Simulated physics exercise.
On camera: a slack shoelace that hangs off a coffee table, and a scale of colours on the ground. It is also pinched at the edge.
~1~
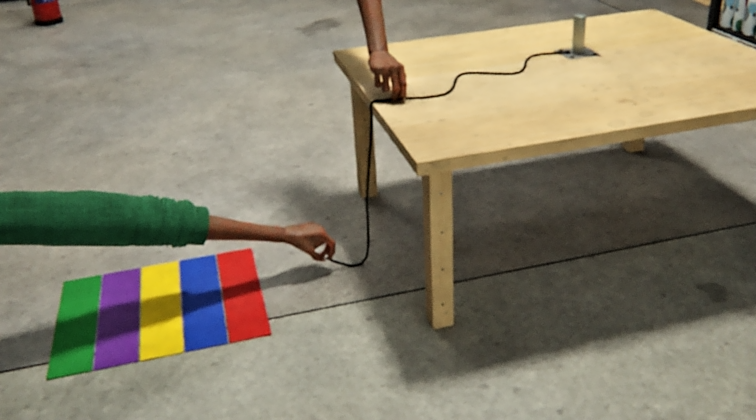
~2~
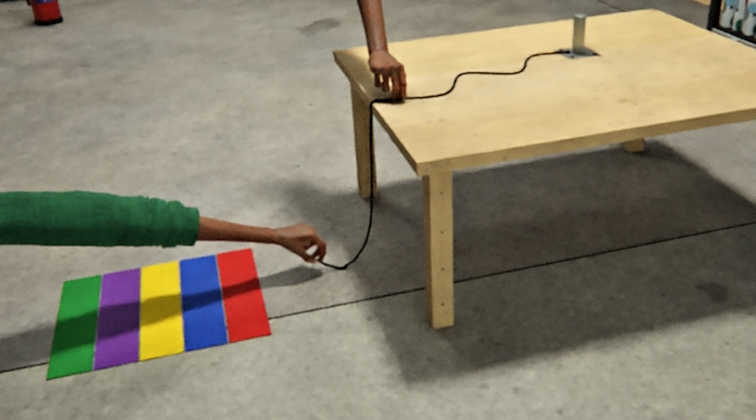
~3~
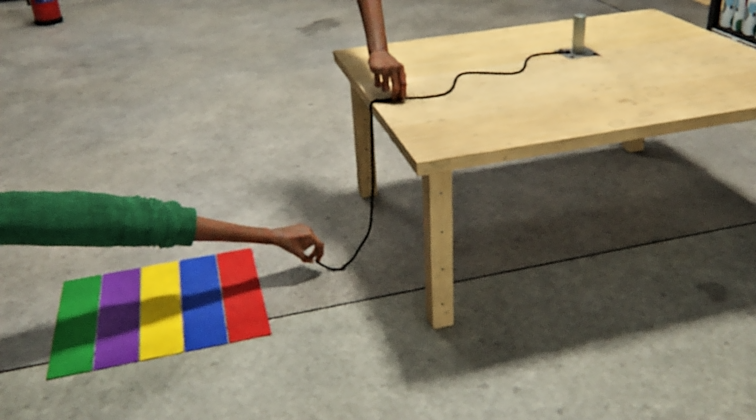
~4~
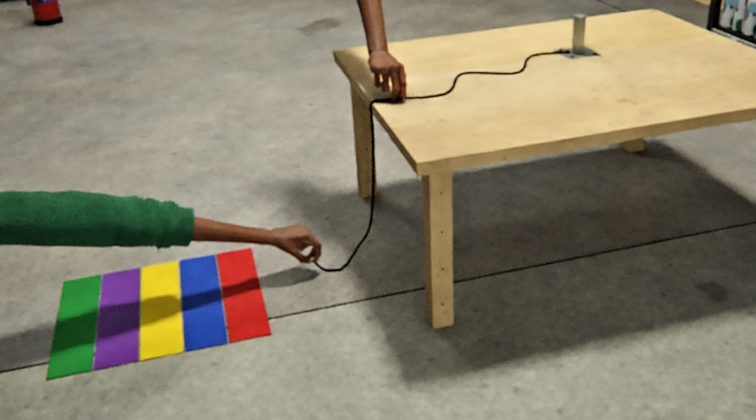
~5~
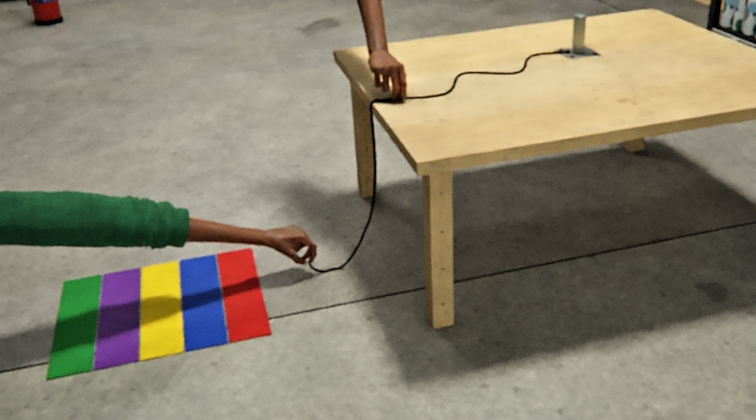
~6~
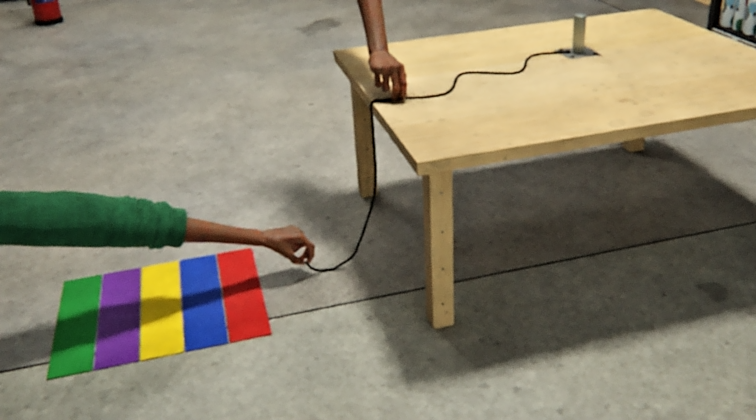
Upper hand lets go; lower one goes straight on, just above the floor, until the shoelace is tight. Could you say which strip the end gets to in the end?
It gets to the yellow strip.
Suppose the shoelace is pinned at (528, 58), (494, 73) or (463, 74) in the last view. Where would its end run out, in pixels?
Going try by try, I'd put it close to (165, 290), then (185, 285), and finally (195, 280).
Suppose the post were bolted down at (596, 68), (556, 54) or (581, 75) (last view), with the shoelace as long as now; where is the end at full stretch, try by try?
You'd find it around (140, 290), then (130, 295), and finally (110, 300).
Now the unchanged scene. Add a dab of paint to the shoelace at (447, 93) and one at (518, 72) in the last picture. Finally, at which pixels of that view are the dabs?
Near (390, 93) and (491, 71).
Soon after, end near (230, 276); over red.
Then, end near (184, 284); over blue.
At full stretch, end near (157, 289); over yellow. Over yellow.
